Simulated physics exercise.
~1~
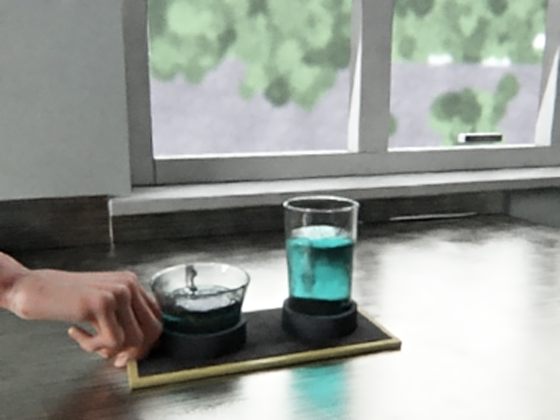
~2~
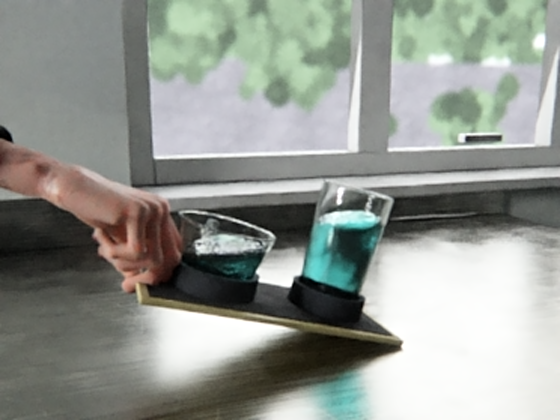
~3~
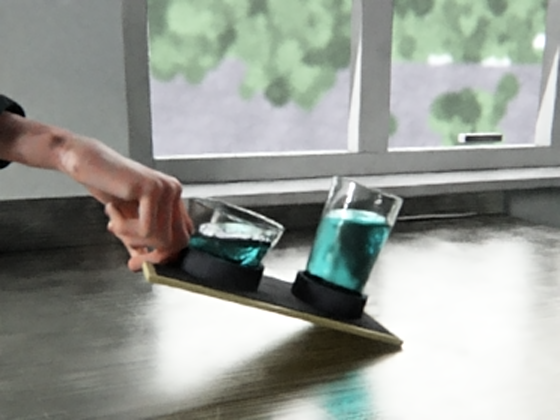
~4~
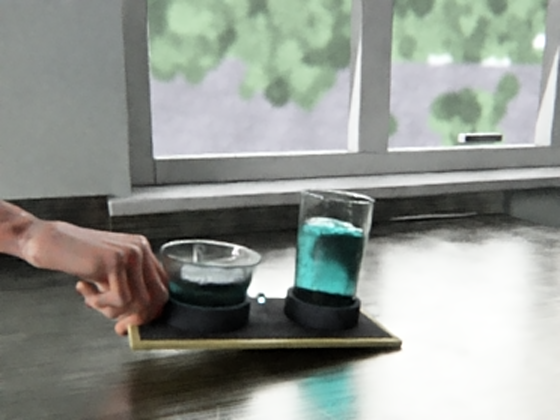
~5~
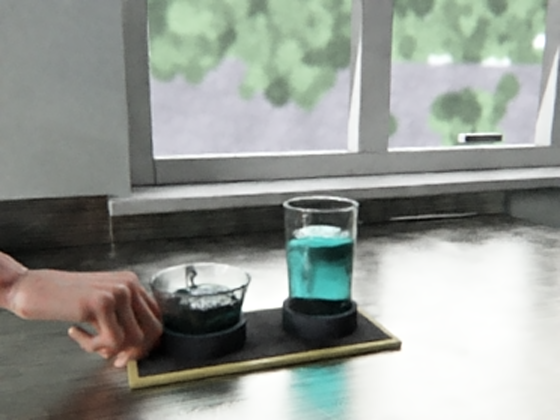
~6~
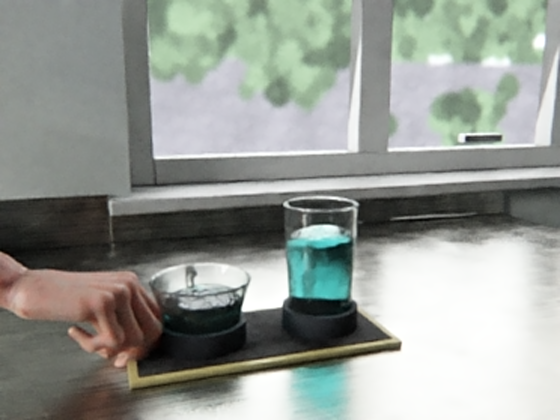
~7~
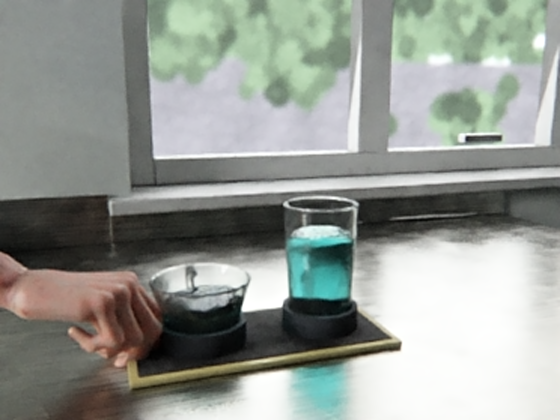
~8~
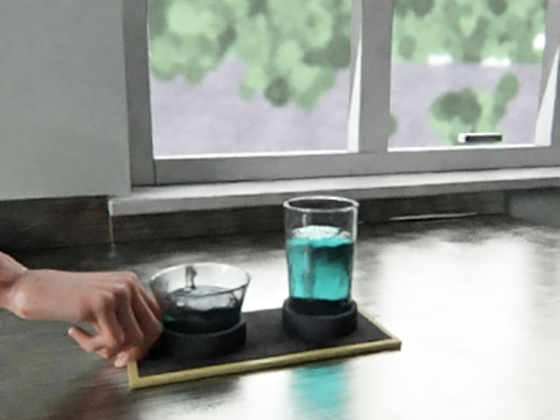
A hand tipped up the left end of a tray holding a glass cup and a taller, slim glass of teal water, then lowered it; a little splashed from the cup on the way down, and both ended upright, still holding water.
